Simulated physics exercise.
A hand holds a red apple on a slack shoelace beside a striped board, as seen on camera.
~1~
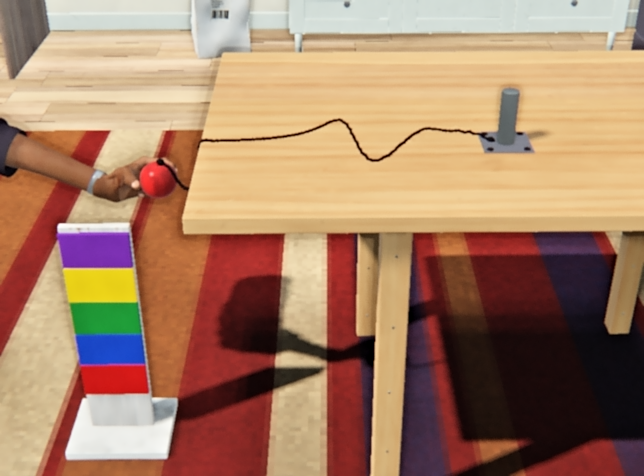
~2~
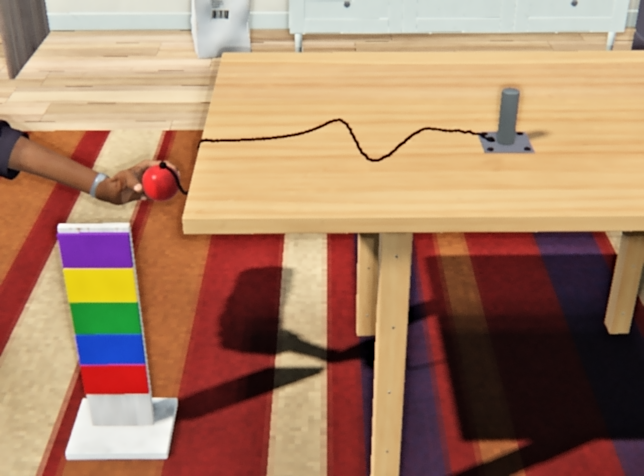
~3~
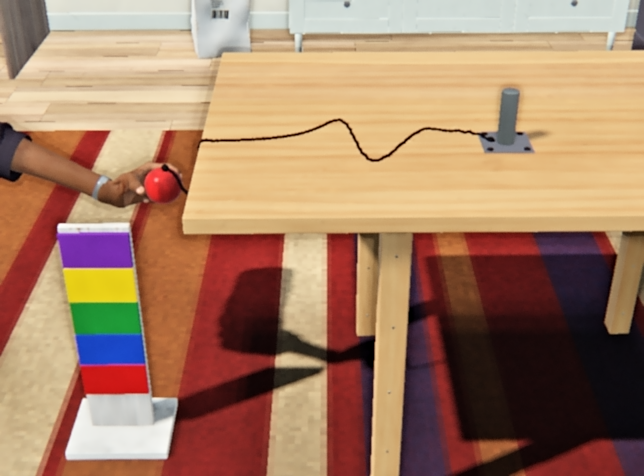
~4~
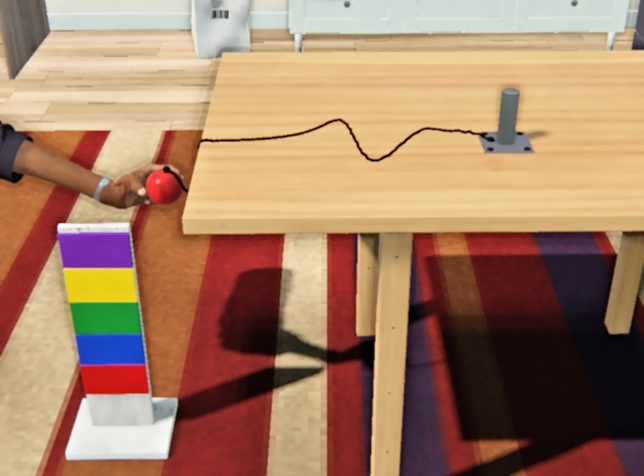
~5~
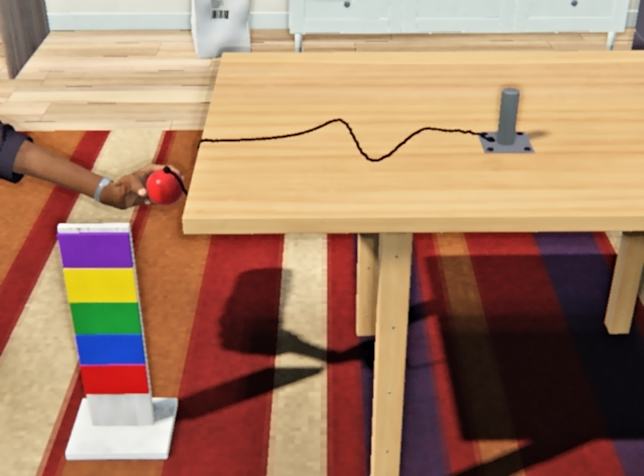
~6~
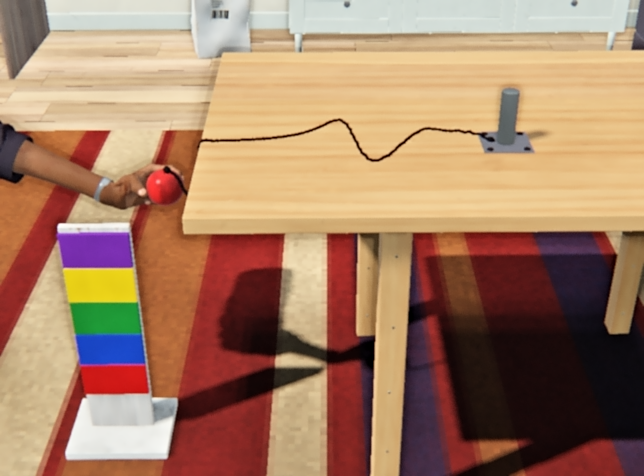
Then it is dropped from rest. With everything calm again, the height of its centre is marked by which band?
By the blue band.
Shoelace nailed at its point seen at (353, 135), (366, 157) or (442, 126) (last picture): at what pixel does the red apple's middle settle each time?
Try by try, around (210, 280), (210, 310) and (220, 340).
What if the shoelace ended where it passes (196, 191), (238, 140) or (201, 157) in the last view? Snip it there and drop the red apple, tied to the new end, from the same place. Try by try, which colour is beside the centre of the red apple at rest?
Try 1 - green; try 2 - purple; try 3 - yellow.
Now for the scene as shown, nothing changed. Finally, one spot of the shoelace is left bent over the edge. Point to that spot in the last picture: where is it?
That would be the bit at (334, 121).
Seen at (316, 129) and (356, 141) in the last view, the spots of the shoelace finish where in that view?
About (202, 167), and the other about (265, 141).
Soon after, apple near (221, 340); level with green.
Then, apple near (219, 362); level with blue.
At rest, apple near (220, 362); level with blue. Its centre hangs level with the blue band.
